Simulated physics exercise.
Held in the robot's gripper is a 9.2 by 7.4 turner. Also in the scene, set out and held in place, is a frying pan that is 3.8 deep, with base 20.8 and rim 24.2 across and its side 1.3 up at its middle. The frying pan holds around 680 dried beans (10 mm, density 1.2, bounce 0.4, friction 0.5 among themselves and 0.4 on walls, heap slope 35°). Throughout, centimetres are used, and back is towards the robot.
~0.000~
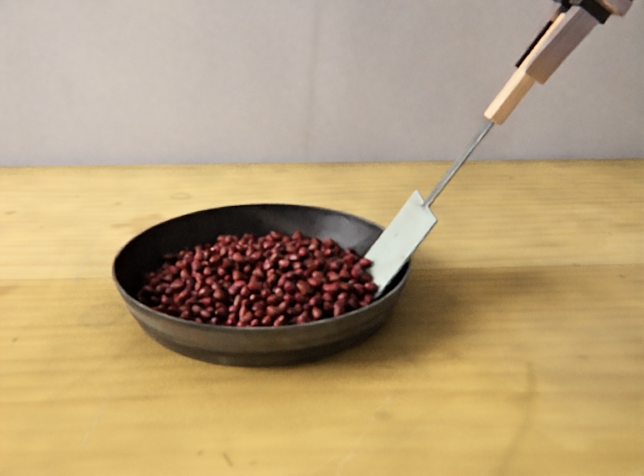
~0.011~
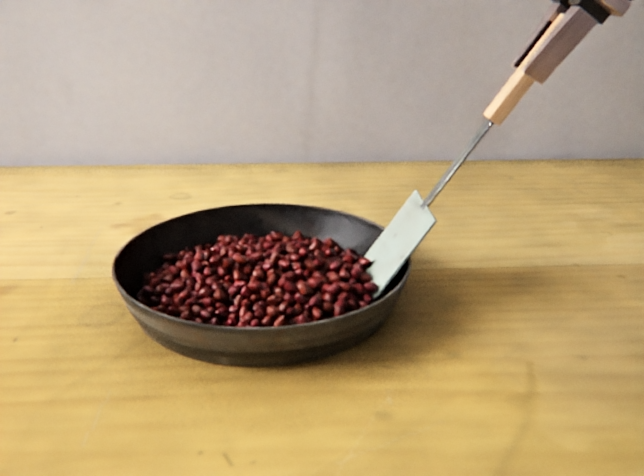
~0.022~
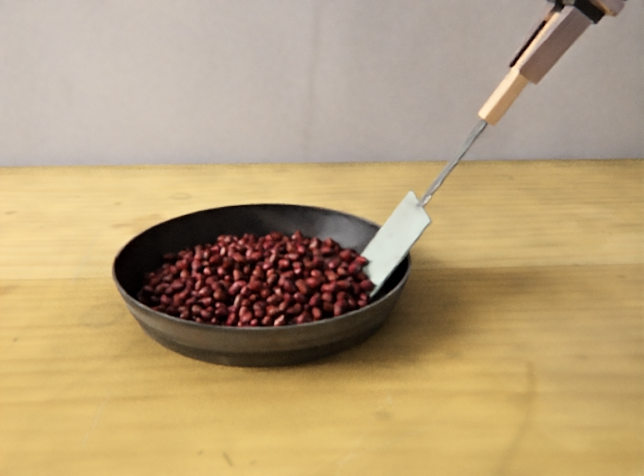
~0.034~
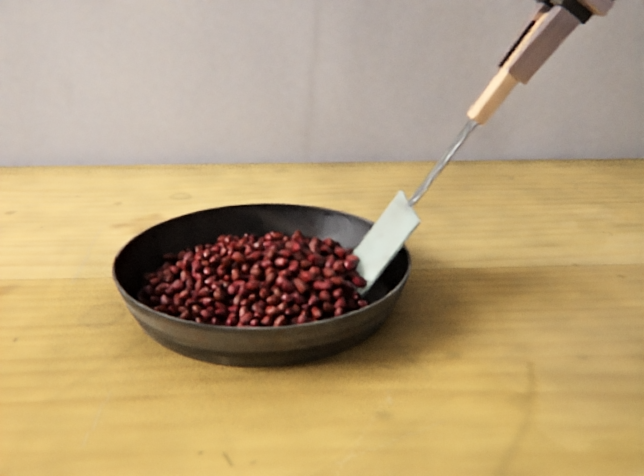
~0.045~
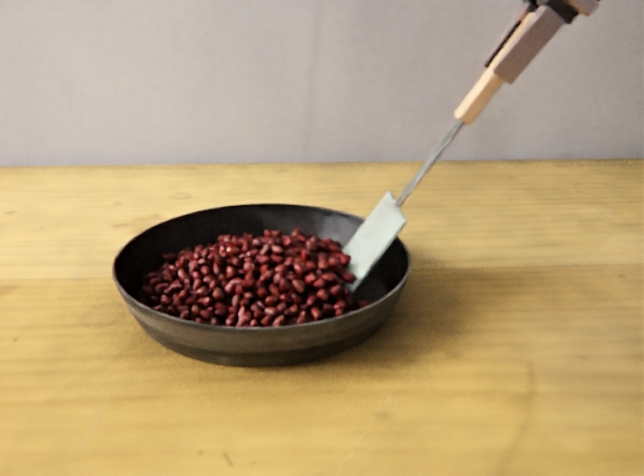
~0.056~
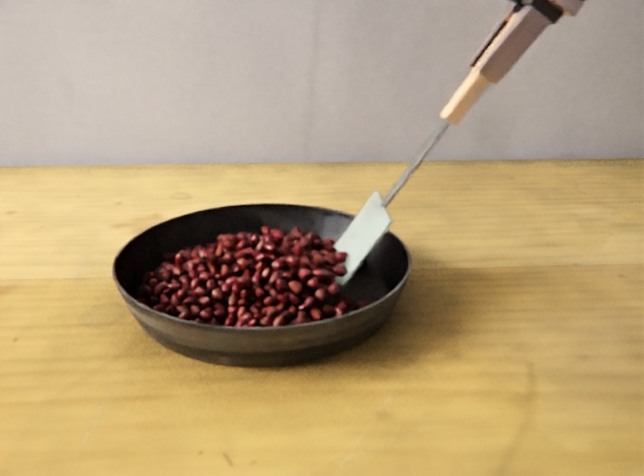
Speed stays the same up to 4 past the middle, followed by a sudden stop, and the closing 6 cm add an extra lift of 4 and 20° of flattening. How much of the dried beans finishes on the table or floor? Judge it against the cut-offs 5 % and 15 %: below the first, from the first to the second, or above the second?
From 5 to 15 %.
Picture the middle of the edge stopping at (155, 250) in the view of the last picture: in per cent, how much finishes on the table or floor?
About 20 per cent.
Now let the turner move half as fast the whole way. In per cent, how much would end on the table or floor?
Roughly 0 per cent, I'd say.
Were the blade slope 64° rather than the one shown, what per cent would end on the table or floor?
I'd put it at about 10 per cent.
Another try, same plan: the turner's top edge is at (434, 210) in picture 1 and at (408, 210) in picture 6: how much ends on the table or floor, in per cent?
Roughly 0 percent ends up there.
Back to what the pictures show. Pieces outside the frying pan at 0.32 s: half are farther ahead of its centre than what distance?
Distance ahead of centre: Approx. 20 cm.
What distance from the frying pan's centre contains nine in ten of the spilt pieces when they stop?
35 centimetres, give or take.
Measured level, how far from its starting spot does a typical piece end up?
Somewhere about 2 centimetres, I'd say.
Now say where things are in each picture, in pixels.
In the first picture, turner top edge at (427, 204), sloping 56°; upper third of the load around (272, 271), from x 140 to 380, top at y 235; 683 in the frying pan.
In the second picture, turner top edge at (426, 204), sloping 56°; upper third of the load around (272, 271), from x 140 to 380, top at y 235.
In the third picture, turner top edge at (421, 204), sloping 56°; upper third of the load around (277, 270), from x 140 to 380, top at y 235.
In the fourth picture, turner top edge at (411, 205), sloping 56°; upper third of the load around (279, 269), from x 140 to 380, top at y 235.
In the fifth picture, turner top edge at (398, 205), sloping 56°; upper third of the load around (276, 266), from x 140 to 380, top at y 235.
In the sixth picture, turner top edge at (384, 205), sloping 56°; upper third of the load around (272, 263), from x 140 to 380, top at y 230; 683 in the frying pan.
By 0.08 s, sloping 55°, highest piece 6 above the table; 683 in the frying pan.
By 0.11 s, sloping 47°, highest piece 6 above the table; 683 in the frying pan.
By 0.32 s, sloping 36°, highest piece 5 above the table; 617 in the frying pan, 62 on the table or floor, 4 on the blade or in flight.
By 1.37 s, sloping 36°, highest piece 4 above the table; 617 in the frying pan, 66 on the table or floor.
Final count, 617 in the frying pan, 66 on the table or floor. That is 10 % on the table or floor.
